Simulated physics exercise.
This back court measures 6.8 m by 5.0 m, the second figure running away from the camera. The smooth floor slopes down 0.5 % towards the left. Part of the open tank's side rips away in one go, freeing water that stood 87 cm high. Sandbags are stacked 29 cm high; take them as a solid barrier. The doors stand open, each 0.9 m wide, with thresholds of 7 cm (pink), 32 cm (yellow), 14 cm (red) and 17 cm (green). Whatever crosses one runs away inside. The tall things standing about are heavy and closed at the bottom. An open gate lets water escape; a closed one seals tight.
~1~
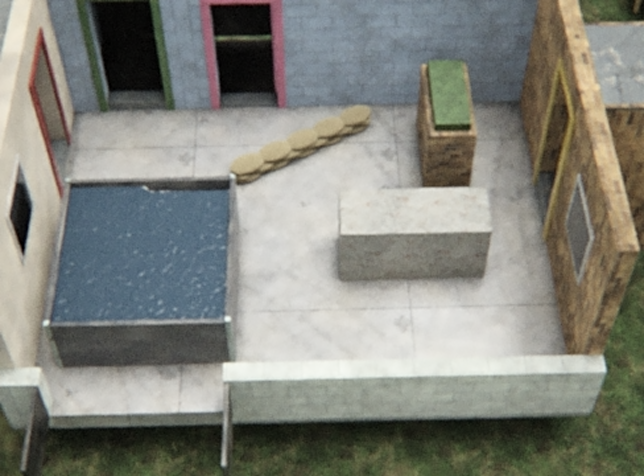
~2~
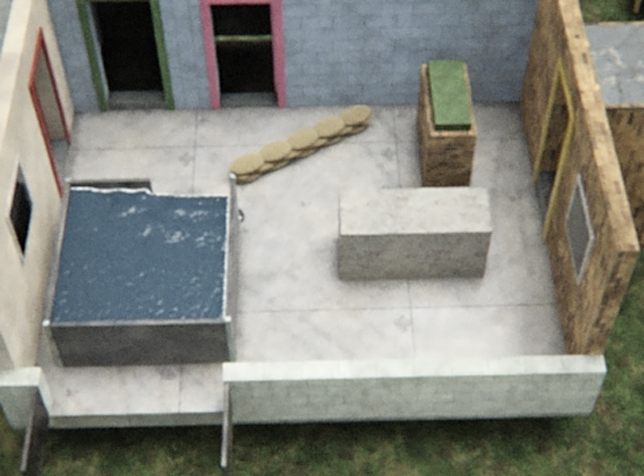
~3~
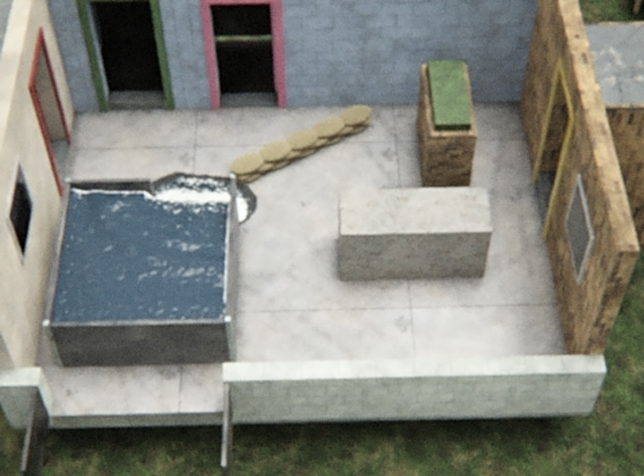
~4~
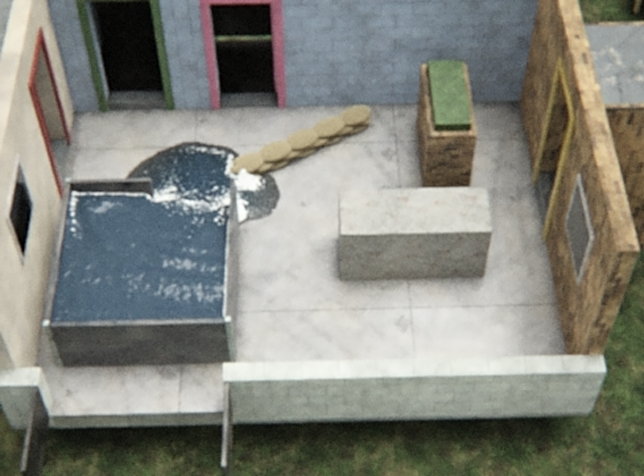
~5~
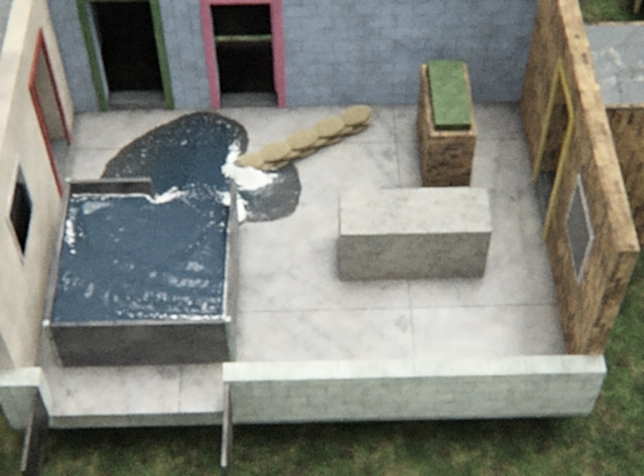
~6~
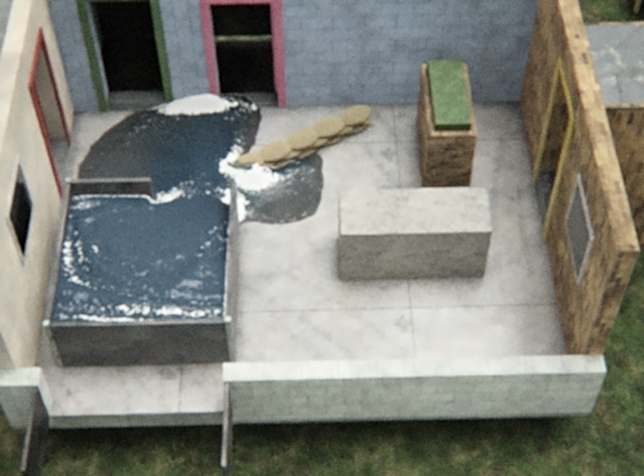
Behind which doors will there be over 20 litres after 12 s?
Door by door: At the pink door it passes the limit; at the yellow door it keeps below the limit; at the red door it goes over the limit; at the green door it exceeds the limit.
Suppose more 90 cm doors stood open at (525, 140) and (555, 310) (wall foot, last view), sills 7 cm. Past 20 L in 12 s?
In turn: Past it, below.
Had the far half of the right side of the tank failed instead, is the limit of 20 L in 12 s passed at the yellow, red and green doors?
Then: Yellow below, red under, green not over.
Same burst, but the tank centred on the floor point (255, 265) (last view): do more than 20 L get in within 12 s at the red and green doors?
Then: Red above, green not over.
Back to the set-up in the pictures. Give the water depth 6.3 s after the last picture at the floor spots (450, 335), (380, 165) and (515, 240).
Roughly 1, 8 and 9 cm, in turn.
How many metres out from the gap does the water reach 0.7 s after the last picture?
About 3.6 m.
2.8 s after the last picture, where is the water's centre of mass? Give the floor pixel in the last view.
At about (188, 229).
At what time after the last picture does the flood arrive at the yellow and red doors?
Yellow 2.0 s, red 0.1 s.
Then, 0.7 s after the last picture water covers 35 % of the floor and is deepest (52 cm) near (192, 117); pink door 26 cm at the sill, 95 L in, yellow door not reached, red door 6 cm at the sill, 0 L in, green door 33 cm at the sill, 23 L in.
Then, 1.5 s after the last picture water covers 40 % of the floor and is deepest (48 cm) near (73, 120); pink door 30 cm at the sill, 254 L in, yellow door not reached, red door 18 cm at the sill, 1 L in, green door 33 cm at the sill, 88 L in.
Then, 2.8 s after the last picture water covers 55 % of the floor and is deepest (36 cm) near (237, 187); pink door 24 cm at the sill, 408 L in, yellow door 8 cm at the sill, 0 L in, red door 18 cm at the sill, 15 L in, green door 28 cm at the sill, 164 L in.
Then, 6.3 s after the last picture water covers 80 % of the floor and is deepest (24 cm) near (203, 117); pink door 18 cm at the sill, 671 L in, yellow door 12 cm at the sill, 0 L in, red door 17 cm at the sill, 35 L in, green door 18 cm at the sill, 194 L in.
Then, 11.3 s after the last picture water covers 95 % of the floor and is deepest (16 cm) near (30, 399); pink door 12 cm at the sill, 828 L in, yellow door 10 cm at the sill, 0 L in, red door 12 cm at the sill, 43 L in, green door 11 cm at the sill, 197 L in.
